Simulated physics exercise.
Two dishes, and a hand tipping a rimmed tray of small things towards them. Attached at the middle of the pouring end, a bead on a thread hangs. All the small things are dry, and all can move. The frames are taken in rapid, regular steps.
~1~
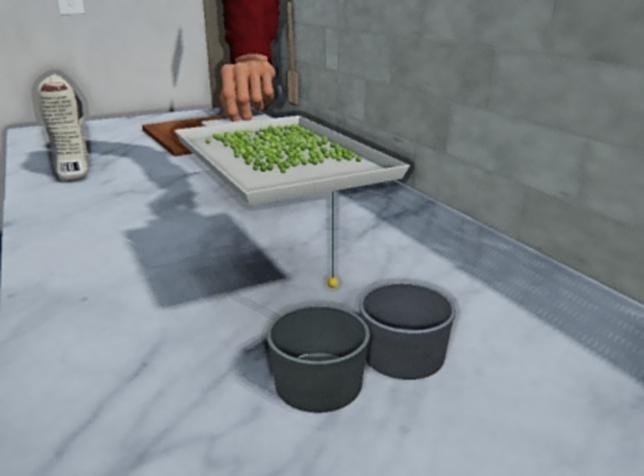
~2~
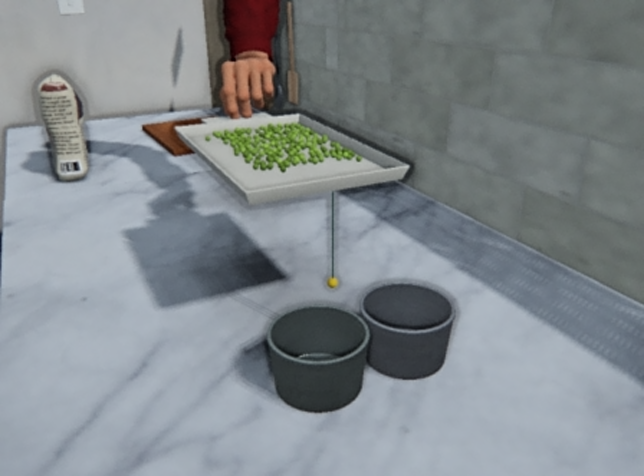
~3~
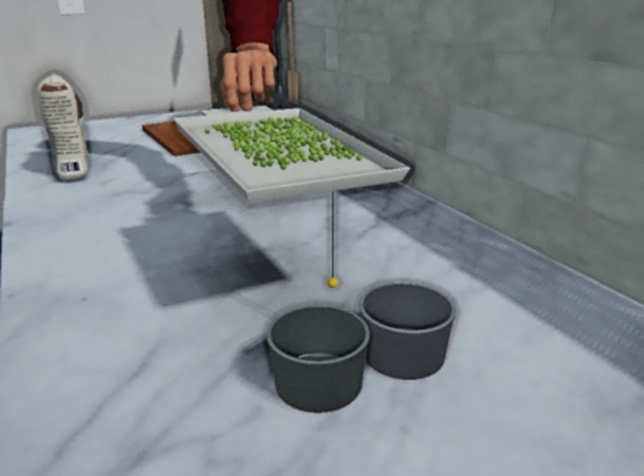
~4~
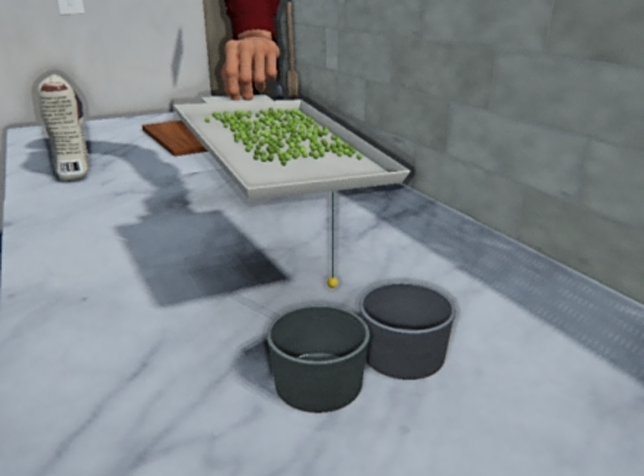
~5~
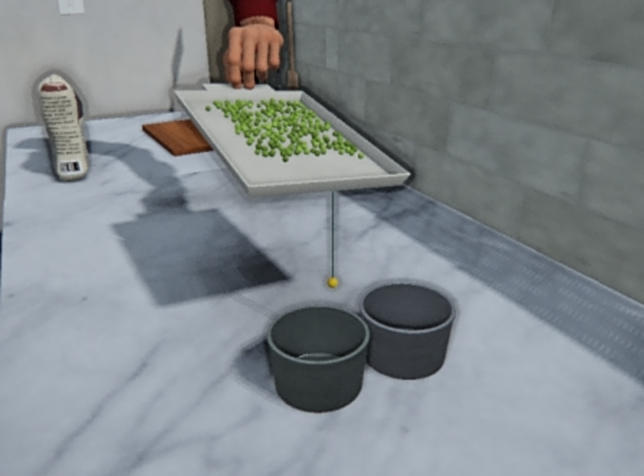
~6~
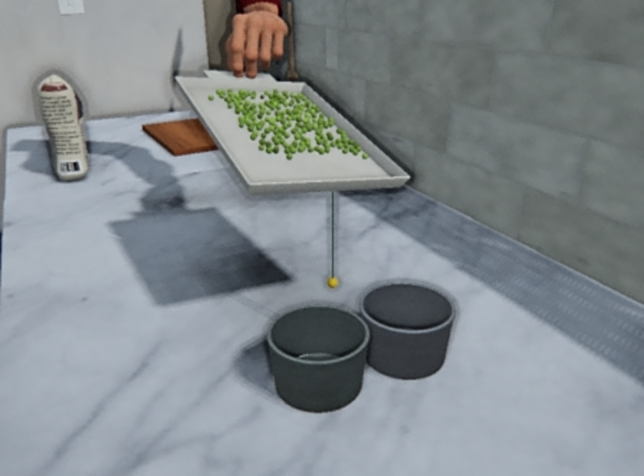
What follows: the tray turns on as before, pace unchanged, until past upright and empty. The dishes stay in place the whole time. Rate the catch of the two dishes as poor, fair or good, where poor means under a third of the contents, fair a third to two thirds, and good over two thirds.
The catch is fair.
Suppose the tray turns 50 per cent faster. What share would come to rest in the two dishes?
I'd expect near 50 per cent.
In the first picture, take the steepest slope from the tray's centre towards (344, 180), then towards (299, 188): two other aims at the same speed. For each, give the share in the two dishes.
Lab note: Try 1 = 80 %, try 2 = 70 %.
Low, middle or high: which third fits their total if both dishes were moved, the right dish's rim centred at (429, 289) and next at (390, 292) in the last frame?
More than two thirds; more than two thirds.
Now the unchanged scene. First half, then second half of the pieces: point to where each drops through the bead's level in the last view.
About (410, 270), and after that about (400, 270).
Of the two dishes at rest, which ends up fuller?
Observation: The right-placed dish is the fuller of the two.
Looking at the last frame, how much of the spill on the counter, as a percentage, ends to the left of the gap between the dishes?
That's about 10 per cent of the spill.
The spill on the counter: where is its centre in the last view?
Check roughly (445, 304) and you'll find the middle.
Shortly afterwards, tray tipped steeply; near two thirds on the tray; near a quarter in the right dish; a little outside both; a little in the air.
Next, tray tipped right over; near half in the right dish; near half outside both; only a few in the air.
Some moments later, tray tipped past a quarter turn; near half in the right dish; near half outside both.
In the end, tray tipped past a quarter turn; none at all in the left dish; near half in the right dish; near half outside both.
